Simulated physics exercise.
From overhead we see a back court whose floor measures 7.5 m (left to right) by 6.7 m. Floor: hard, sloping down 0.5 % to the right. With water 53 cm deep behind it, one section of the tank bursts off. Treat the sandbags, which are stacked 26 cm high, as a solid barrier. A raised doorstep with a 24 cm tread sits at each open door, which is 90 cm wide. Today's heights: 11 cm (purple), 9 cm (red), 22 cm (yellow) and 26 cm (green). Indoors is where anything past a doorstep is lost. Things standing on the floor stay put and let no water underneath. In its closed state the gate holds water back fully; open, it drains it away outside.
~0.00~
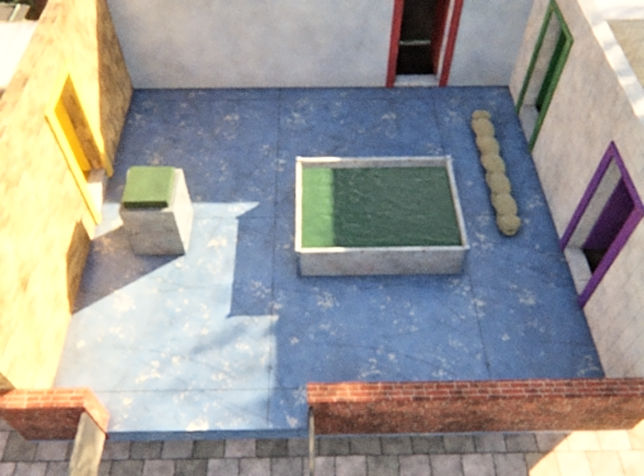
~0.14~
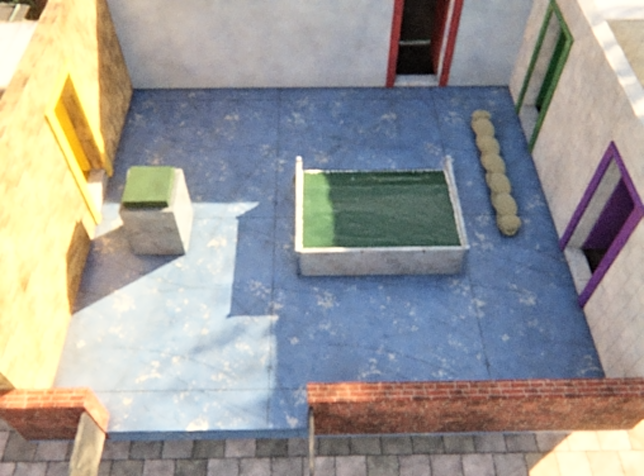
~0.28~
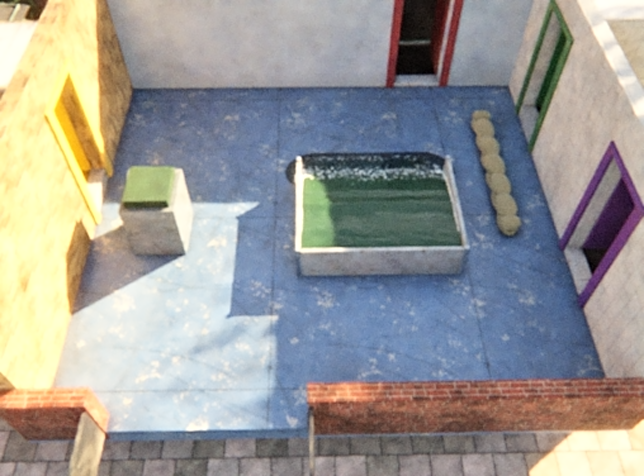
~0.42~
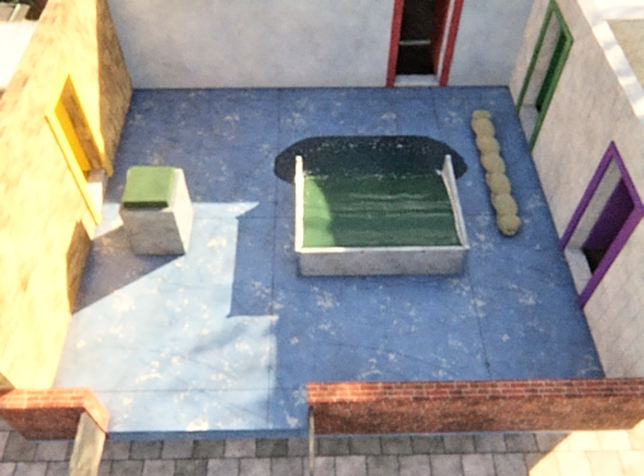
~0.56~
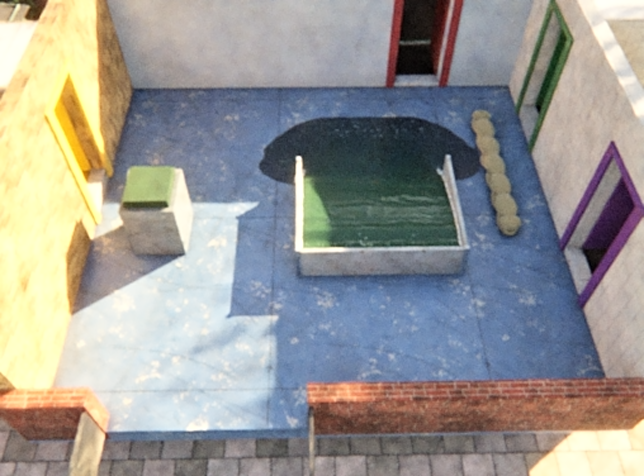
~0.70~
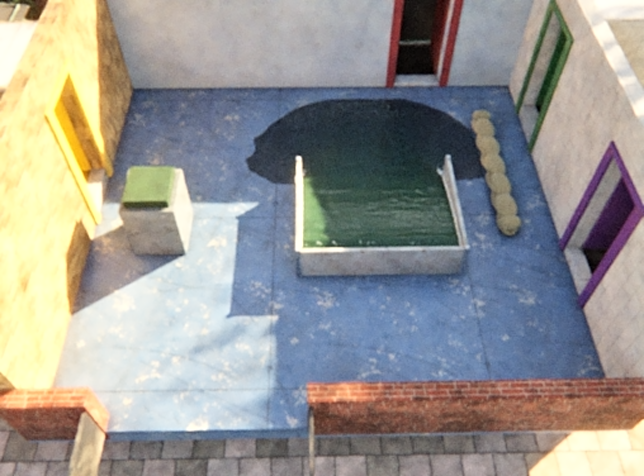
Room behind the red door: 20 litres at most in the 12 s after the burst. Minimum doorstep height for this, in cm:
22 cm, roughly.
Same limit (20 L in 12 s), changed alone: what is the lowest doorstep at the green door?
Roughly 8.5 cm at the green door.
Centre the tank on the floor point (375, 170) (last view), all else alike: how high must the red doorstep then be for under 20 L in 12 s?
Then close to 28 cm.
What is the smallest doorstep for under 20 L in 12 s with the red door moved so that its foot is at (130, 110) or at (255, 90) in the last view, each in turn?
Minimums: About 14.5 cm and 10.0 cm.
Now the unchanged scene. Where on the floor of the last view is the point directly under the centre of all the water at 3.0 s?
Approximately (356, 134).
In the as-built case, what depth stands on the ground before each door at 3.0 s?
In cm - purple: 0, red: 22, yellow: 0, green: 9.
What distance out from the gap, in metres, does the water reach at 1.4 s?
Roughly 3.4 m from the gap.
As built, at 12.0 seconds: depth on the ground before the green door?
Some 4.0 centimetres.
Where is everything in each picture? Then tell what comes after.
The first picture shows still water, 53 cm deep, in the tank at (378, 205); the red door at (422, 42) is dry.
In the second picture, the front is at a hidden place, 0.3 m from the gap on the far side; 0.6 m2 of floor is wet, 53 cm left at the back.
In the third picture, water pours out on the far side and has run 0.7 m, to (310, 158); about 10 cm deep outside, 53 cm at the back.
In the fourth picture, the gap is on the far side, the front 1.2 m out at (336, 139); the back of the tank holds 53 cm.
In the fifth picture, water pours out on the far side and has run 1.7 m, to (319, 122); about 7 cm deep outside, 47 cm at the back.
In the sixth picture, water pours out on the far side and has run 2.2 m, to (328, 103); about 6 cm deep outside, 44 cm at the back; 0.6 m in a straight line remain to the red door at (422, 42).
After 1.4 s water covers 25 % of the floor, deepest (34 cm) near (360, 87); 20 cm at the red door, 18 litres in over its 9 cm doorstep.
After 3.0 s water covers 35 % of the floor, deepest (34 cm) near (504, 86); 22 cm at the red door, 153 litres in over its 9 cm doorstep.
After 12.0 s water covers 95 % of the floor, deepest (6 cm) near (581, 405); 4 cm at the red door, 211 litres in over its 9 cm doorstep.
At the red door as built, the water arrived by 0.9 s and peaked near 27 cm at 2.2 s.
Run again over the same 12 s with other heights there, 36 litres in over 20 cm, 3 litres over 27 cm. The limit of 20 litres is kept from about 22 cm up.
